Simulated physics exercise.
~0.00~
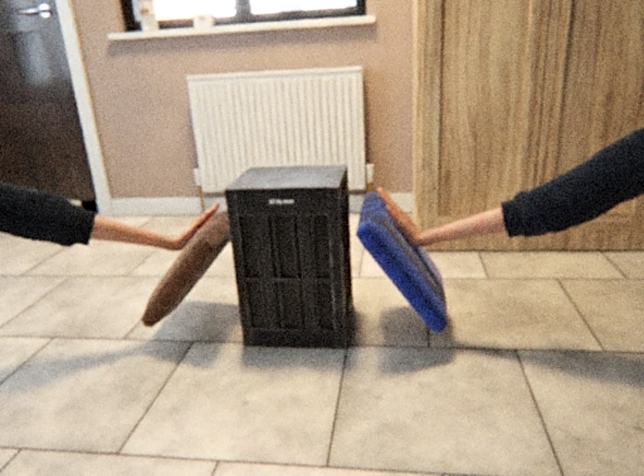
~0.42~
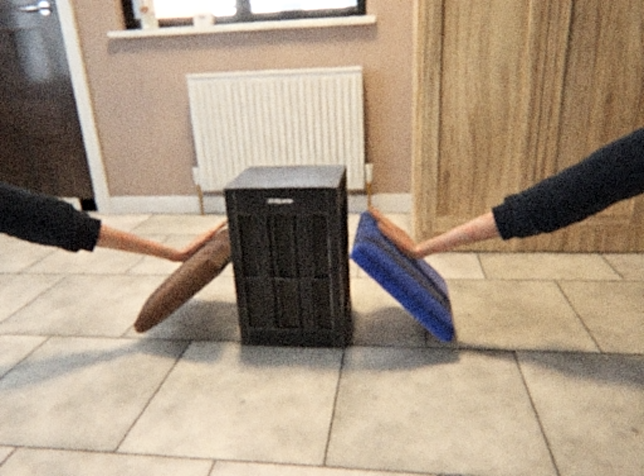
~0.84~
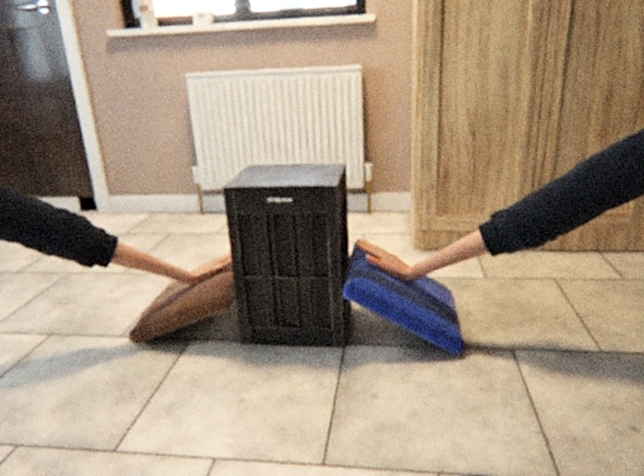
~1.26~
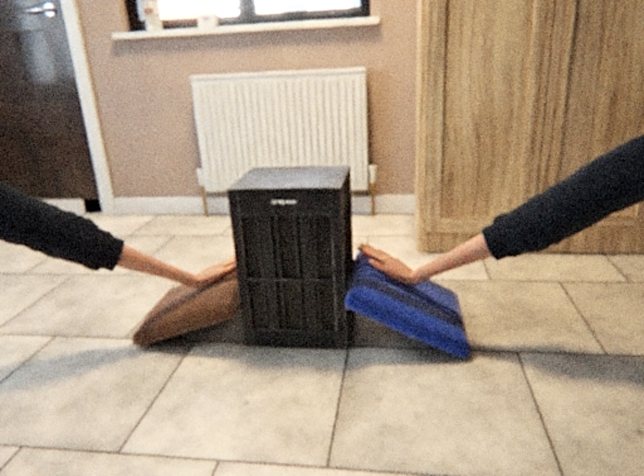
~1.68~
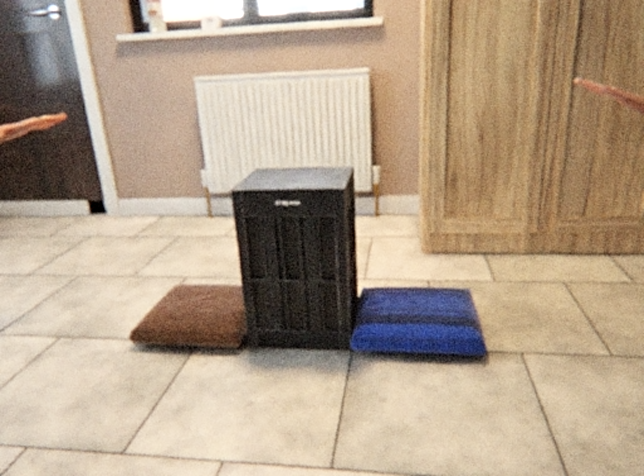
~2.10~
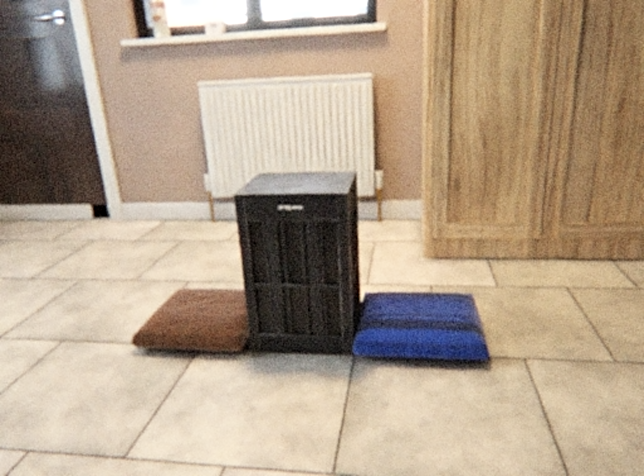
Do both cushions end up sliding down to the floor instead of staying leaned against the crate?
Yes, the brown cushion slumps to the floor on the left of the crate, and the blue cushion slides down flat on the right.
